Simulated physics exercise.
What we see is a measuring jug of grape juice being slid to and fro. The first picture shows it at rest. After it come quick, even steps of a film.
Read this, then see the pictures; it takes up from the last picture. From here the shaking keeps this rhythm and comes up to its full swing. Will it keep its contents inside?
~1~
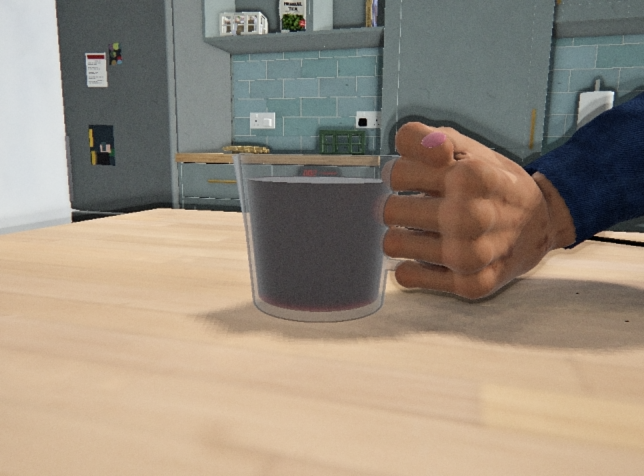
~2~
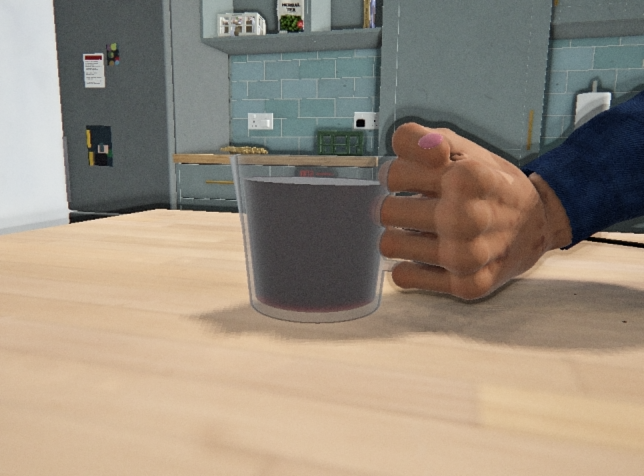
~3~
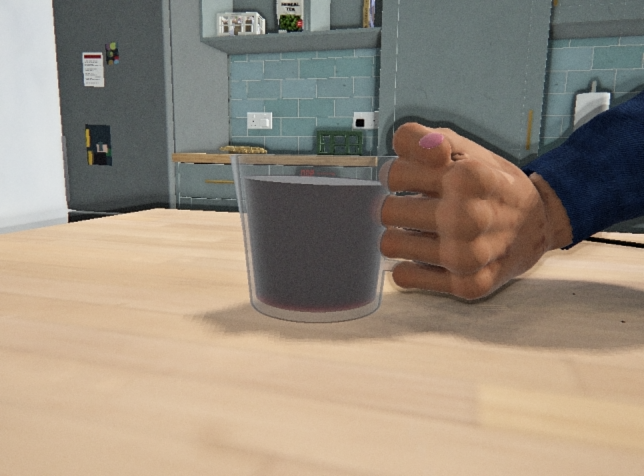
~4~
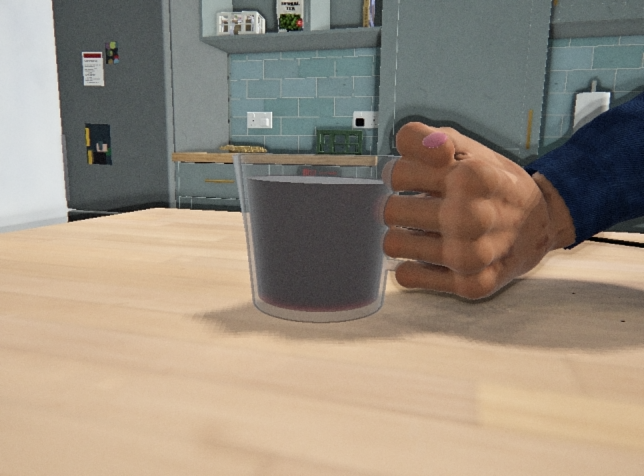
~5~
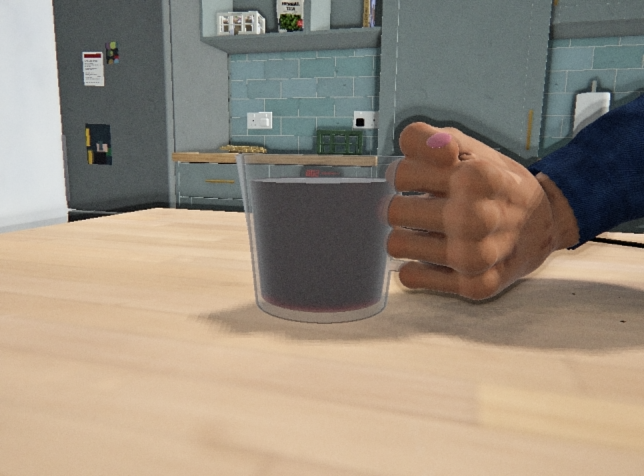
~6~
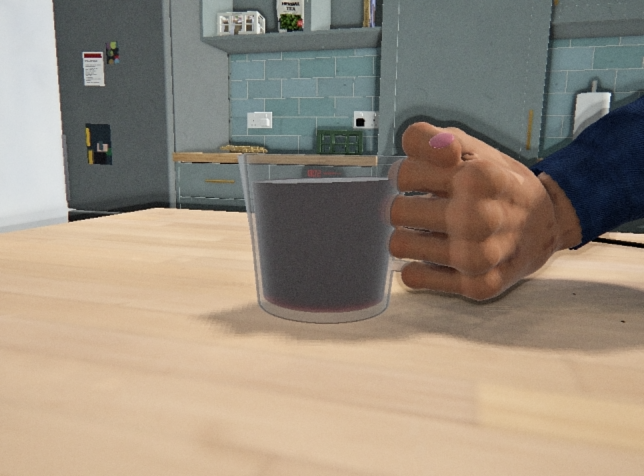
Yes, nothing gets out.
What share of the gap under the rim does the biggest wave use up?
Roughly 30 %.
Shortly, the highest wave so far stays far below the rim.
Then, the highest wave so far climbs under half way to the rim.
At the finish, the highest wave so far climbs under half way to the rim; nothing has left it.
